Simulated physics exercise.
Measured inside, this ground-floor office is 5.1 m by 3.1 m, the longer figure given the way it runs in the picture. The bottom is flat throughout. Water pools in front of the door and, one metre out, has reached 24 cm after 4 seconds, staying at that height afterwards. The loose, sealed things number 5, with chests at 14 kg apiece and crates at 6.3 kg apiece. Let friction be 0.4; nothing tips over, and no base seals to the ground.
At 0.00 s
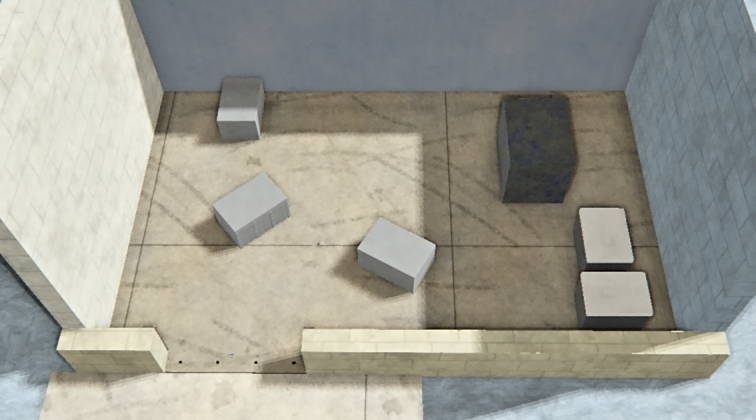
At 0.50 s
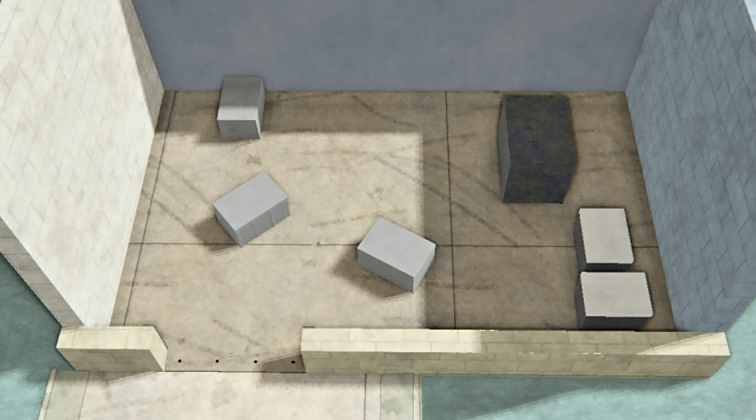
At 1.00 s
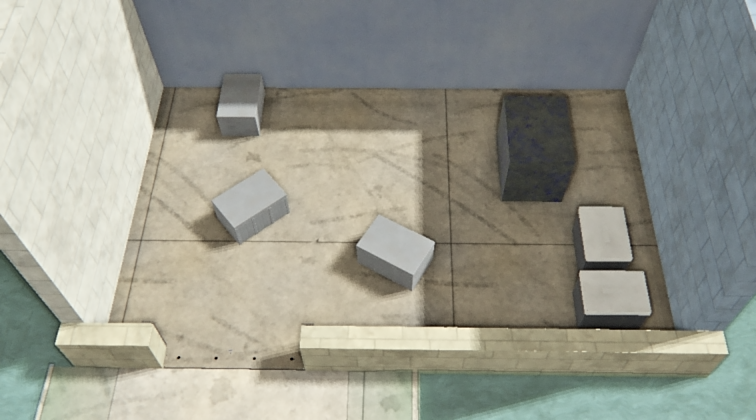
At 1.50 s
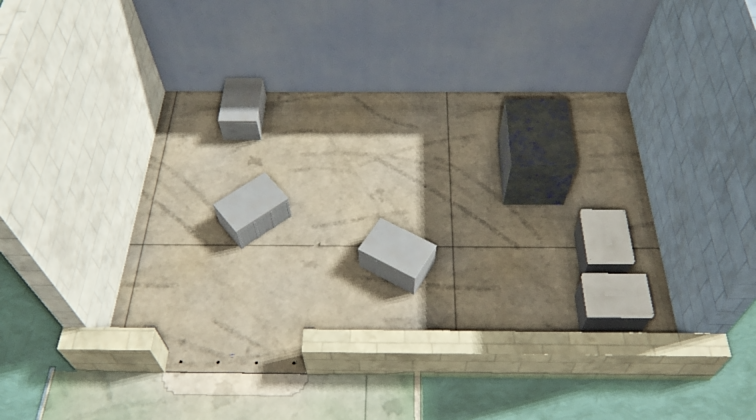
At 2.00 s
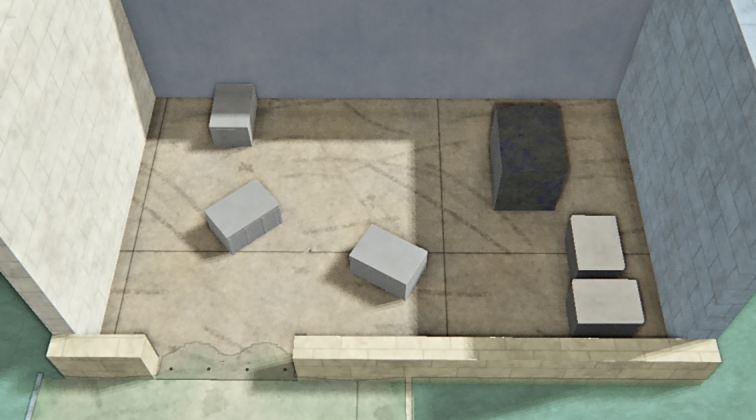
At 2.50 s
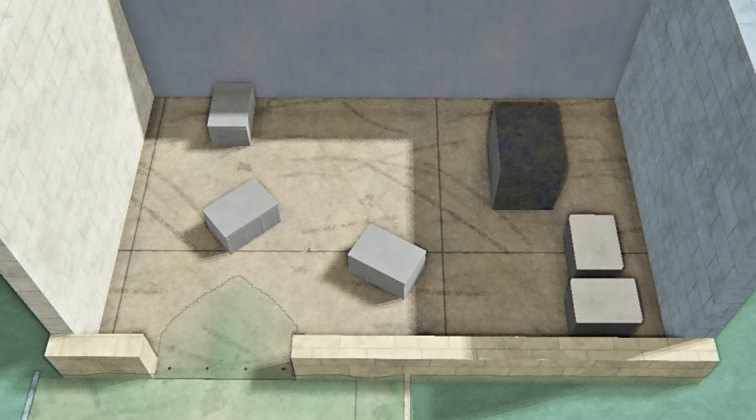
Greenish water spreads over the ground outside a roofless ground-floor room, seen from high above its low front wall, then slips through the doorway gap at lower left and fans across the tan floor. Three grey blocks sit left and centre, two pale-topped ones lower right, and a tall dark one upper right. The blocks stay still while the camera shifts slightly.
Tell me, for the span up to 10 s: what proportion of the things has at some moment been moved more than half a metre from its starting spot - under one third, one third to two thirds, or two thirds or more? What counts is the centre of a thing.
It looks set to land in the middle band, a third to two thirds.
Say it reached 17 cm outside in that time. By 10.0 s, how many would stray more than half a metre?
Then the count would be 2.
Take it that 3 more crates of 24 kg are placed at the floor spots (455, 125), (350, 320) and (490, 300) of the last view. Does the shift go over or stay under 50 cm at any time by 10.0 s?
Note: Item 1 above threshold; item 2 below threshold; item 3 below threshold.
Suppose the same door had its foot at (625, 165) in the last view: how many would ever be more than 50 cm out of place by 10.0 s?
Then 5 of them would.
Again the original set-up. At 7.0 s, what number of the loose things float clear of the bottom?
At that instant the tally stands at 2.
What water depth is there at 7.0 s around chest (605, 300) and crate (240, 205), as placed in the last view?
Depths: Near 0 cm, then near 11 cm.
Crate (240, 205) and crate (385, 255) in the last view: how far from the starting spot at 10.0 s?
In turn: 200 cm, 30 cm.
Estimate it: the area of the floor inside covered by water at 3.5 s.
My estimate is roughly 3.0 m2.
After 3.5 s 0 of 5 are over 50 cm from their spots; 0 afloat.
After 4.5 s 1 of 5 are over 50 cm from their spots; 0 afloat.
After 7.0 s 1 of 5 are over 50 cm from their spots; 2 afloat.
After 10.0 s 2 of 5 are over 50 cm from their spots, and 2 have been at some point; 3 afloat.
